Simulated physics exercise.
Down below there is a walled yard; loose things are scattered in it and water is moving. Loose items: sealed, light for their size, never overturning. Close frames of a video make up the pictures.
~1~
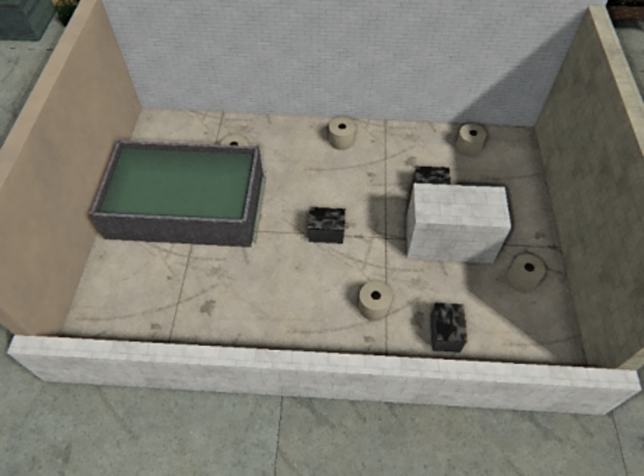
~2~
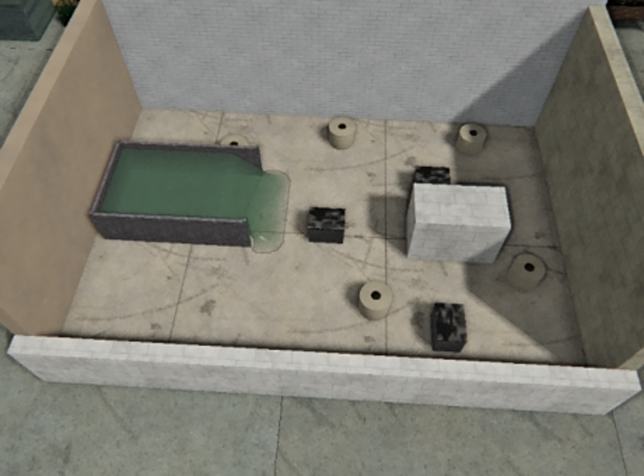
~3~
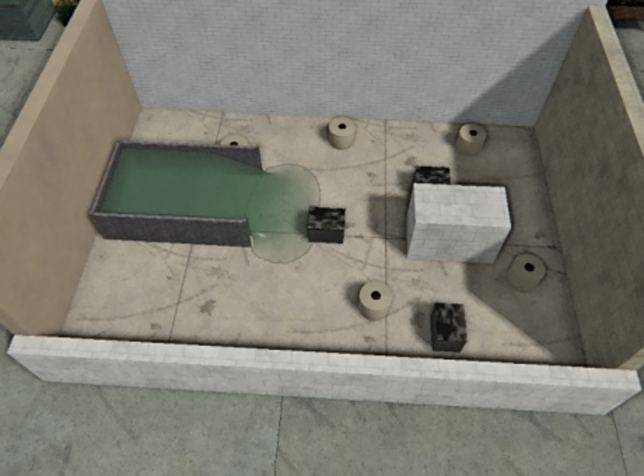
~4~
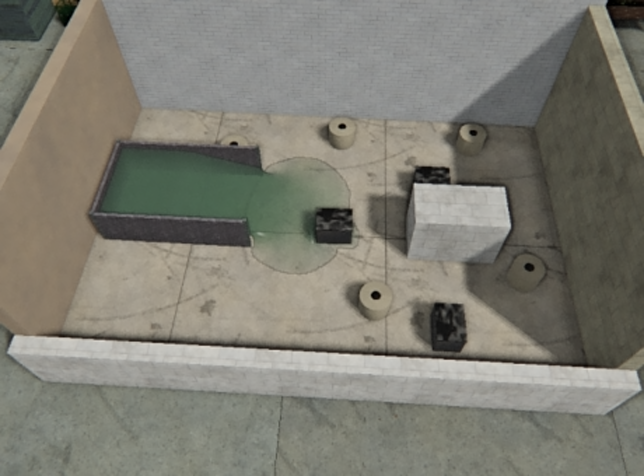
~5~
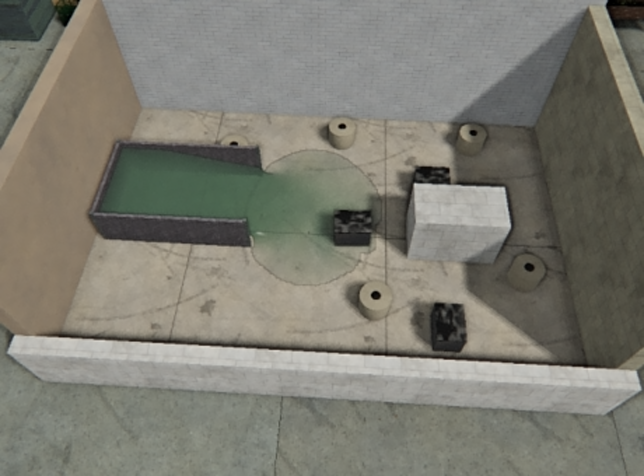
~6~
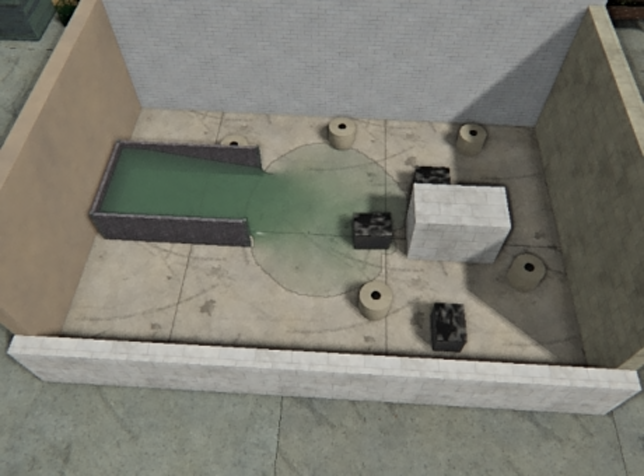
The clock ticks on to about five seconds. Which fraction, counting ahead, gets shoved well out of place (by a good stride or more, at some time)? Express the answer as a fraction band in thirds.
Fraction band: 2/3 or more.
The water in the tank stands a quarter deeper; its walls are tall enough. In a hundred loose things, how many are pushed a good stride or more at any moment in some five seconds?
Roughly 90 per cent.
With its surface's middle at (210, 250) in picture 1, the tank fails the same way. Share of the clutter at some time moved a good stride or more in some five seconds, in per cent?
I'd estimate around 80 percent.
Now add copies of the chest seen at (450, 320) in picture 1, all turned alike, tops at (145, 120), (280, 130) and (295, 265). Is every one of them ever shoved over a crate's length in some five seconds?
In order: Hardly budges, hardly budges, then shoved clear.
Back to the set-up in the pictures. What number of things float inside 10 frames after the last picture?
I get 4.
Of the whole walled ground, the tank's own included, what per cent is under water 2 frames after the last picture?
Roughly 35 per cent.
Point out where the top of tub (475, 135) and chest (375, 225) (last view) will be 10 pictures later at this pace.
About (505, 120), then about (396, 254).
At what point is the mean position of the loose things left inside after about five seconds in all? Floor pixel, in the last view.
Near (472, 235).
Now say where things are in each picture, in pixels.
A chest at (327, 218), on the bottom; a tub at (342, 127) rests on the ground; 0 of 8 have shifted, in the first frame.
A chest at (327, 218) rests on the ground; a tub at (342, 127), on the bottom; 0 of 8 have shifted, in the second frame.
A chest at (327, 218), on the bottom; a tub at (342, 127) rests on the ground; 0 of 8 have shifted, in the third frame.
A chest at (334, 219), on the bottom, close to its start; a tub at (342, 127), on the bottom; 1 of 8 have shifted, in the fourth frame.
A chest at (353, 221) rests on the ground, a stride from its start; a tub at (342, 127) rests on the ground; 1 of 8 have shifted, in the fifth frame.
A chest at (373, 224) rests on the ground, a stride from its start; a tub at (342, 127) rests on the ground; 1 of 8 have shifted, in the sixth frame.
A moment on, 1 of 8 are well off their spots; 1 afloat.
Next, 5 of 8 are well off their spots; 4 afloat.
Later, 6 of 8 are well off their spots; 6 afloat.
In the end, 7 of 8 are well off their spots, and 7 have been at some point; 7 afloat.
